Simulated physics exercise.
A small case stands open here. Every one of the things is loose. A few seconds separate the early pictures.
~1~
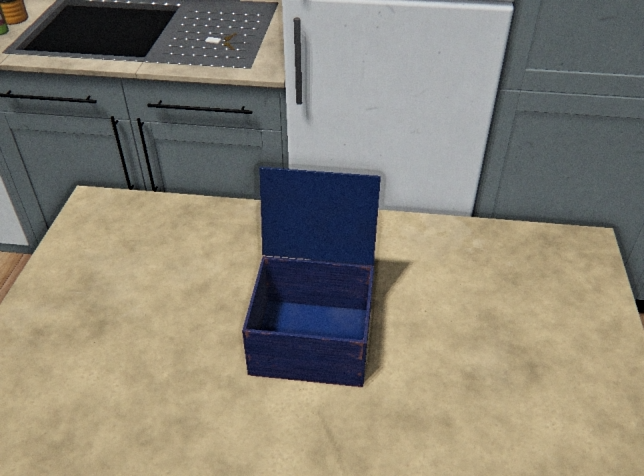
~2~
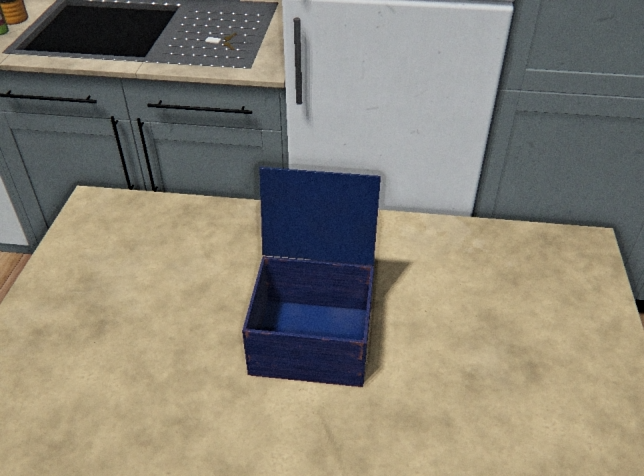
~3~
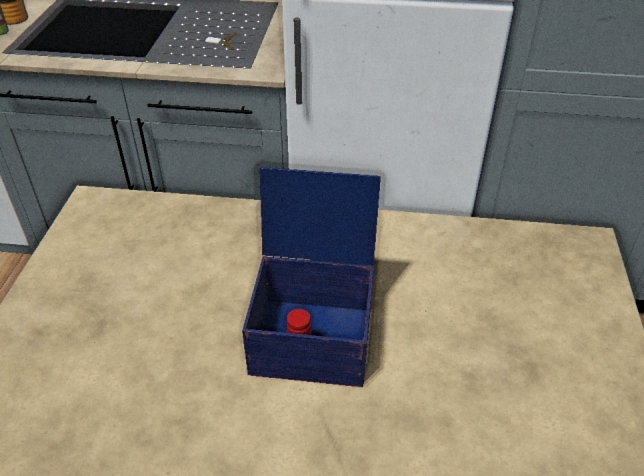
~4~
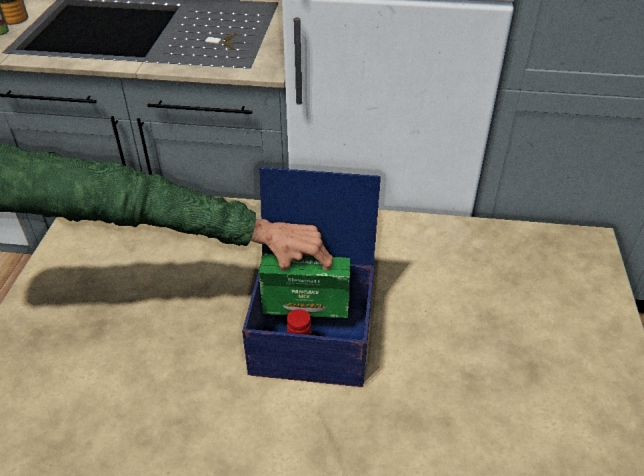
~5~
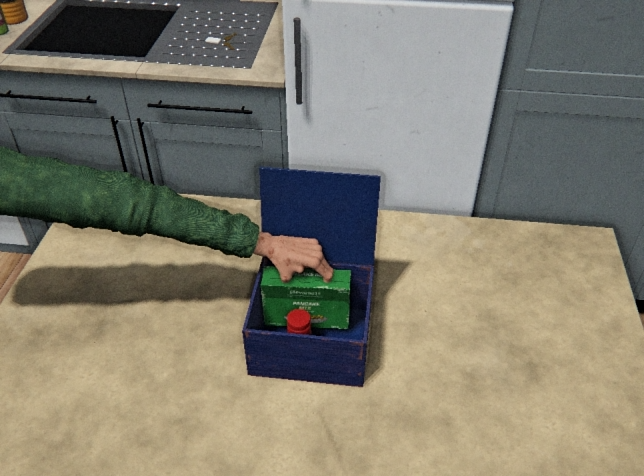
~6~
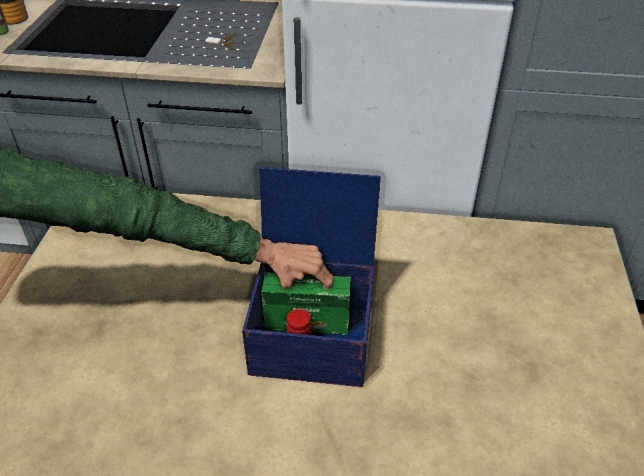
In the video, a small blue case stands open and empty on a countertop, then a red-topped item appears inside it. A green-sleeved arm reaches in from the left and lowers a green packet into the case behind the item.
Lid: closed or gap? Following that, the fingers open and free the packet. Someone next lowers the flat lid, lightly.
The lid will lie on the rim.
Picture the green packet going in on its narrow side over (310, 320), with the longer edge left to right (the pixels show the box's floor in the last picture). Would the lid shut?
The lid goes all the way down.
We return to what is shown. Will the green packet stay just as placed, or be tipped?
In the end, the green packet keeps its orientation.
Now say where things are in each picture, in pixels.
In the first frame, the last thing is not in view yet.
In the second frame, the last thing is not in view yet.
In the third frame, the last thing is not in view yet.
The fourth frame shows still above its spot; green packet (306, 286).
The fifth frame shows still above its spot; green packet (307, 298).
The sixth frame shows in place under the hand; green packet (307, 304).
Then, 1.30 s after the last picture, lid 83° above the rim.
Then, 1.60 s after the last picture, lid 59° above the rim.
Then, 1.80 s after the last picture, lid 32° above the rim.
Then, 2.00 s after the last picture, lid shut.
At rest, lid shut; both in place. Seen from the same camera at the end, green packet near (307, 304).
